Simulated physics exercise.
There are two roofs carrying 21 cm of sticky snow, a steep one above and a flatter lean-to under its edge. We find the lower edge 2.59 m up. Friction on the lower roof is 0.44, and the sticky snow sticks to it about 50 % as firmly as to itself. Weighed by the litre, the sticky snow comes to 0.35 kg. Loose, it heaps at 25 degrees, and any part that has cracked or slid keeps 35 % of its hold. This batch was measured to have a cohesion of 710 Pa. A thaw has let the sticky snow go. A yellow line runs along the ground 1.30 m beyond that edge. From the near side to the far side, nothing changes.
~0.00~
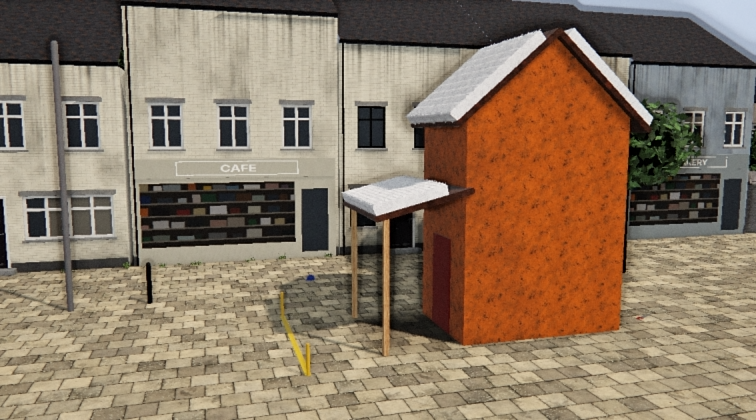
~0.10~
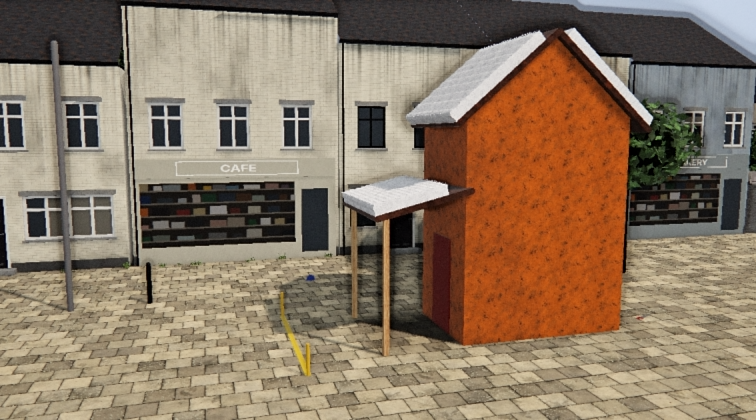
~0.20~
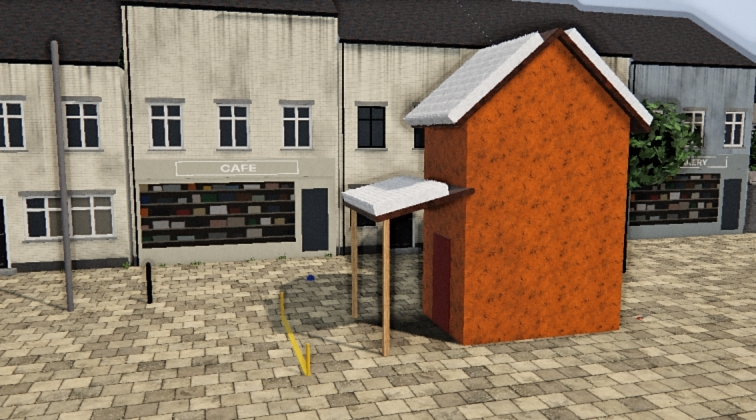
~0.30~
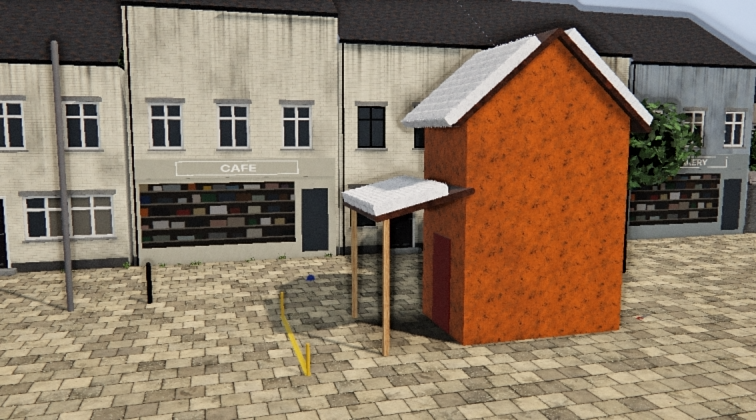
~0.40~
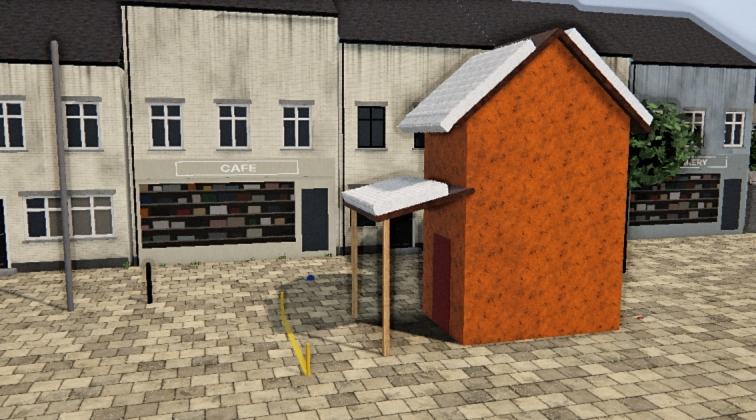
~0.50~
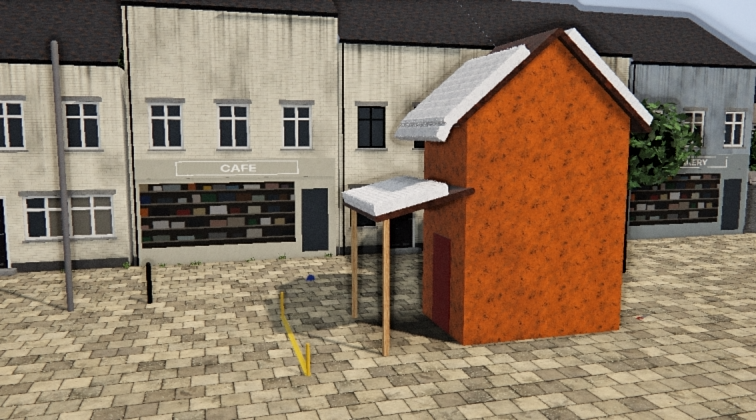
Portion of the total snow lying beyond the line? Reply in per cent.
Near 37 %.
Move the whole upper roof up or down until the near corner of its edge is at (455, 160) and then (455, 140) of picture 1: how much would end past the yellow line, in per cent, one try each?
In turn about 2 %, 20 %.
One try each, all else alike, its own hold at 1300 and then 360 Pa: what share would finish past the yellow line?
Expect about 16 in a hundred, then about 50 in a hundred.
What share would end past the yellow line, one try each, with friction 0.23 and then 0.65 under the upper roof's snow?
Roughly 45 per cent first, roughly 3 per cent second.
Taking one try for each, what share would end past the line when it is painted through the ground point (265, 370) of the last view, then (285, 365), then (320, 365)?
Roughly 25 %, then 30 %, then 45 %.
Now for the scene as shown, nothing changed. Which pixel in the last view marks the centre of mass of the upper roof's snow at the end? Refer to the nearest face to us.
At about (303, 325).
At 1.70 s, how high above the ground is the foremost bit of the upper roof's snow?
Close to 1.8 metres, I reckon.
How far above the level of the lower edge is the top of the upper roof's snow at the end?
I'd put it at around 0.6 m up.
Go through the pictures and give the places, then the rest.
The first frame shows foremost bit of the sticky snow at (455, 118).
The second frame shows foremost bit of the sticky snow at (455, 119), its middle shifted 1.6 cm.
The third frame shows foremost bit of the sticky snow at (453, 122), its middle shifted 6.4 cm, 3 % of it past the upper edge, in one piece.
The fourth frame shows foremost bit of the sticky snow at (450, 113), its middle shifted 15 cm, 6 % of it past the upper edge, in one piece.
The fifth frame shows foremost bit of the sticky snow at (445, 123), its middle shifted 27 cm, 12 % of it past the upper edge, in one piece.
The sixth frame shows foremost bit of the sticky snow at (440, 132), its middle shifted 43 cm, 19 % of it past the upper edge, cracking.
After 1.05 s, none is below the lower edge and 0 % is past the line.
After 1.70 s, 23 % is below the lower edge and 0 % is past the line.
After 2.35 s, 61 % is below the lower edge and 36 % is past the line.
After 3.00 s, 61 % is below the lower edge and 37 % is past the line.
After 3.10 s, 61 % is below the lower edge and 37 % is past the line.
